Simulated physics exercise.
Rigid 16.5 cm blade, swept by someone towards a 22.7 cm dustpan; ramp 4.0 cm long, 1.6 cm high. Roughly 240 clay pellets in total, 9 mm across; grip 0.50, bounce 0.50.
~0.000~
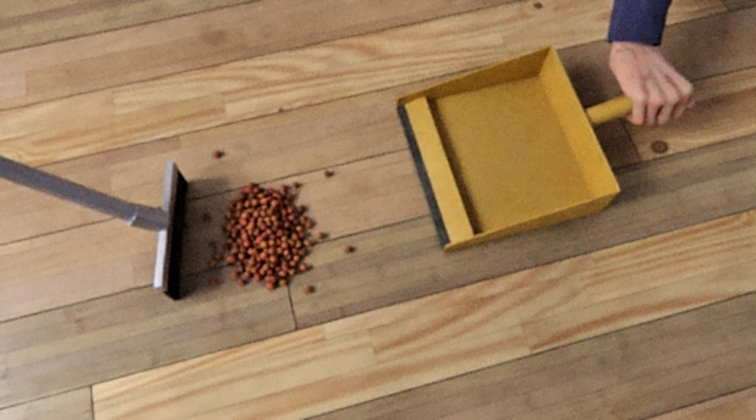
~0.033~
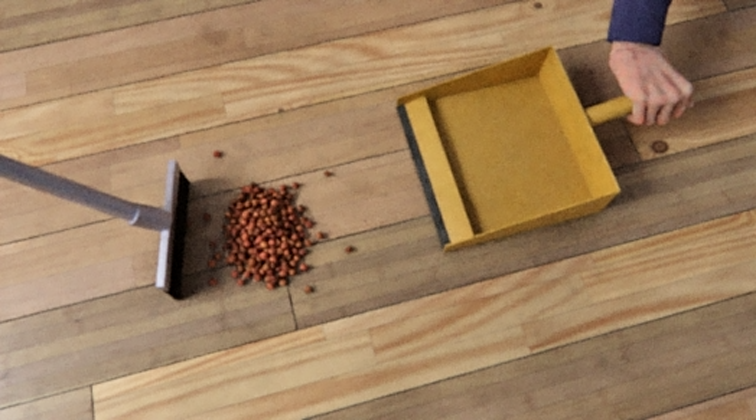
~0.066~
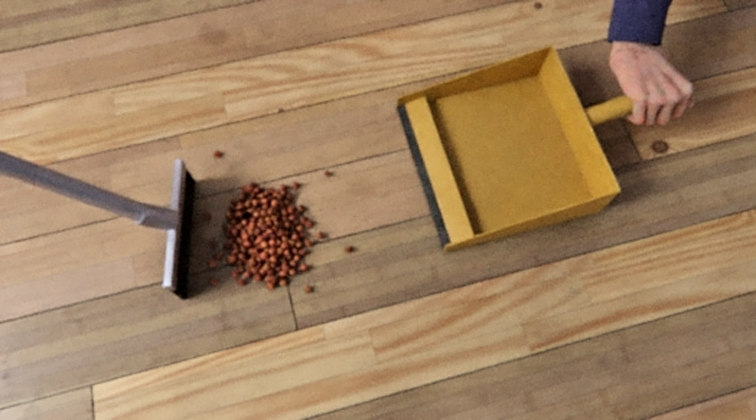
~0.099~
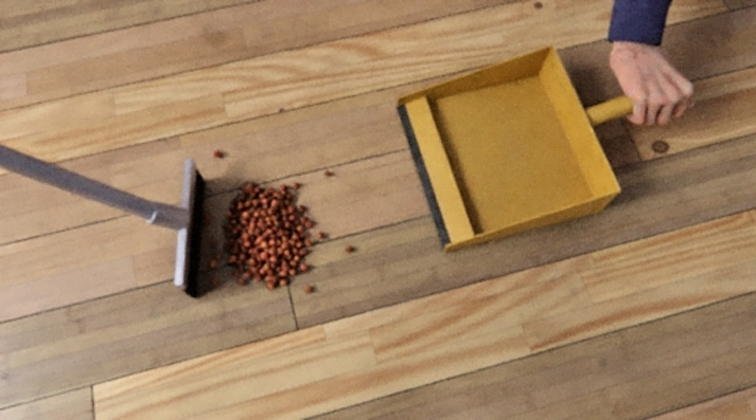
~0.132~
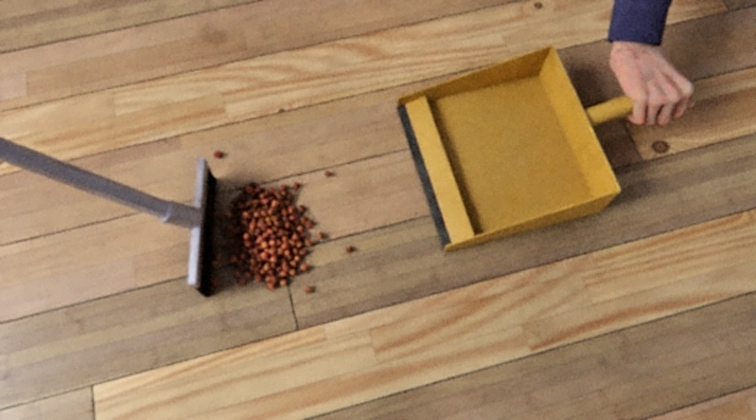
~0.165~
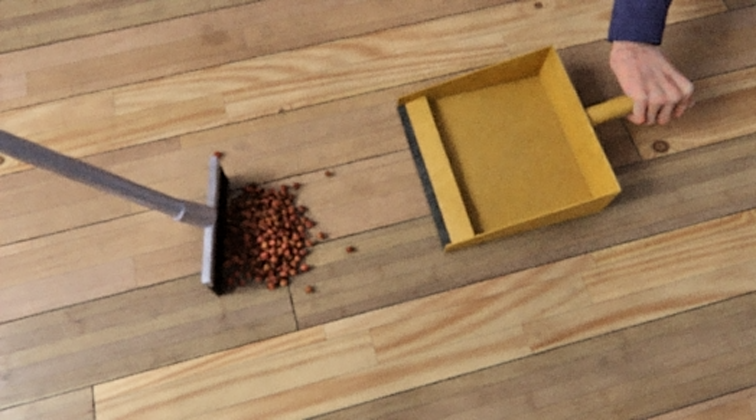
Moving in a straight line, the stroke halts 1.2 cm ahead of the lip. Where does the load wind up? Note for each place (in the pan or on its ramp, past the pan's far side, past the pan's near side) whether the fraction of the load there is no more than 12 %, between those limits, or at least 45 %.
In the pan or on its ramp: Between the limits; past the pan's far side: No more than 12 %; past the pan's near side: Between the limits.
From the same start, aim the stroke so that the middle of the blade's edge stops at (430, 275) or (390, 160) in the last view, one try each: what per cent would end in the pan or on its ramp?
The two tries give about 10 and 15 percent.
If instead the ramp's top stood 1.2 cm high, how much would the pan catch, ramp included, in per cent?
Estimate: About 30 in a hundred.
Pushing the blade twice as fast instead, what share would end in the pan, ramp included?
It would be around 30 percent.
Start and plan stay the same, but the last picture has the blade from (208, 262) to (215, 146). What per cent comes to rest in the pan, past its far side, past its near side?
Pan 5; far 0; near 0.
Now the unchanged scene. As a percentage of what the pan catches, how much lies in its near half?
Around 90 in a hundred.
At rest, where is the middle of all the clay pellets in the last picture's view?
Est. centre at rest: (431, 222) px.
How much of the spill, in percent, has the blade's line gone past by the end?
Roughly 15 in a hundred.
Then, at 0.43 s, middle of the blade 15 cm from the lip; 0 % over the lip, far side 0 %, near side 10 %.
Then, at 0.60 s, middle of the blade 7 cm from the lip; 0 % over the lip, far side 0 %, near side 20 %.
After 0.90 s, middle of the blade 3 cm from the lip; 30 % over the lip, far side 0 %, near side 30 %.
By 1.2 s all is still; pan 30 %, far side 0 %, near side 30 %, in front of the lip or behind the blade 45 %.
